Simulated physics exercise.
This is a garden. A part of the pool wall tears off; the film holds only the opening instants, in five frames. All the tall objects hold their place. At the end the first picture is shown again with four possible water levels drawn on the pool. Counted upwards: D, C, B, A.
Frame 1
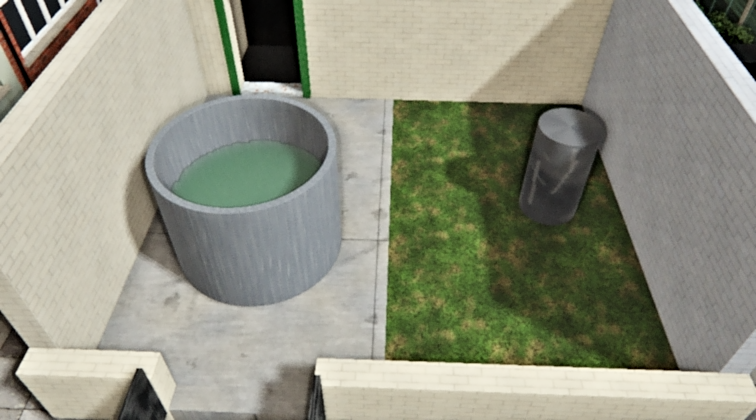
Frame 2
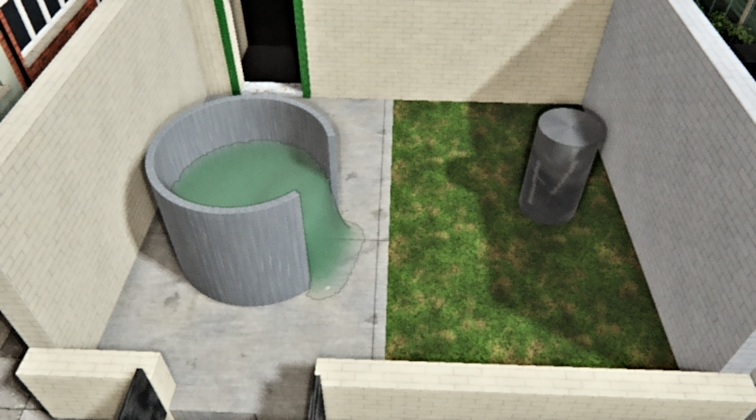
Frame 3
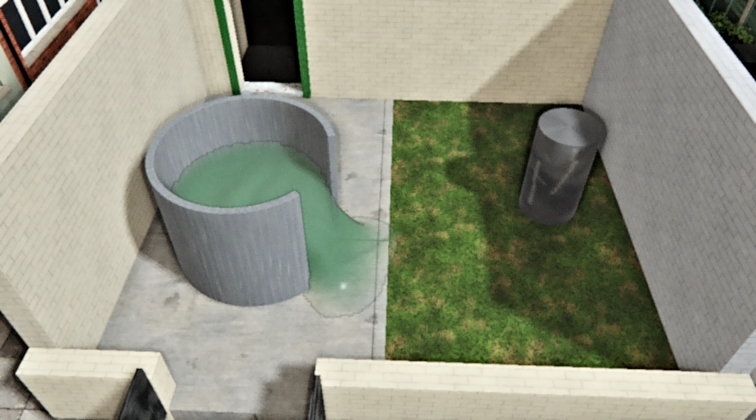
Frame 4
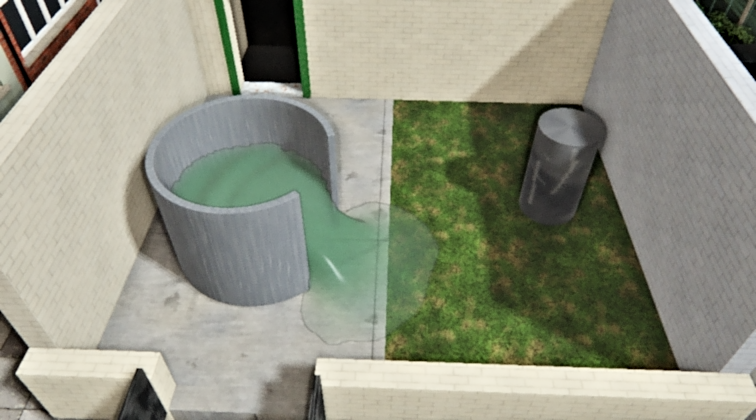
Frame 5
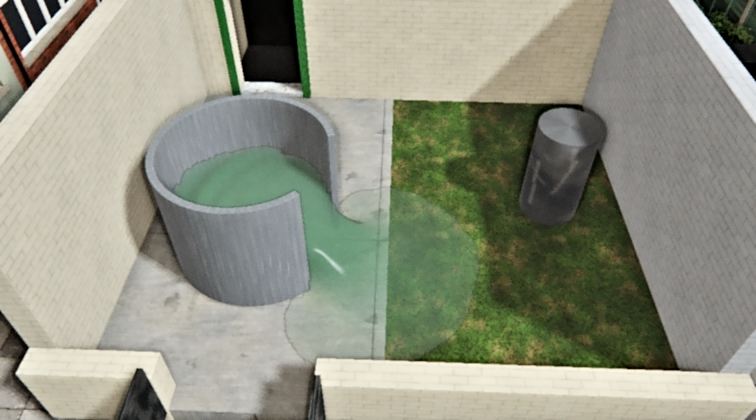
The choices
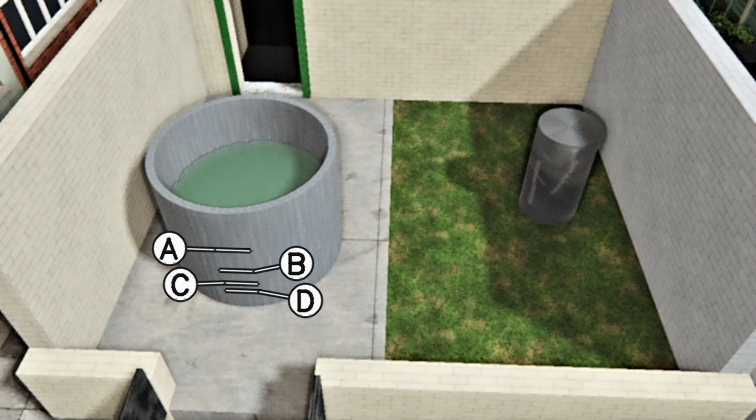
Walled garden with a round grey pool opening on its right side, green water pouring out and spreading across paving onto grass.
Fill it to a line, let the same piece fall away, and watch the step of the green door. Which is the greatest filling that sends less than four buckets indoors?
A is the one.
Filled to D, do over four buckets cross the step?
No, not at all.
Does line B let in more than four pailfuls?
No, that is safe.
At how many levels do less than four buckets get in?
All four.
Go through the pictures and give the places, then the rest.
Water in the pool at rest, its middle at (251, 189); foot of the green doorway at (272, 96); open gate at (237, 352).
Water covers 1 % of the ground and shows as far out as (348, 225).
Water covers 3 % of the ground and shows as far out as (385, 231).
Water covers 8 % of the ground and shows as far out as (428, 241).
Water covers 14 % of the ground and shows as far out as (466, 242).
On the marked copy, A at (231, 250); B at (237, 270); C at (240, 283); D at (242, 291); from the bottom up D, C, B, A.
Choosing A, a splash gets over, under a bucket.
Choosing B, nothing gets over.
Choosing C, nothing gets over.
Choosing D, nothing gets over.
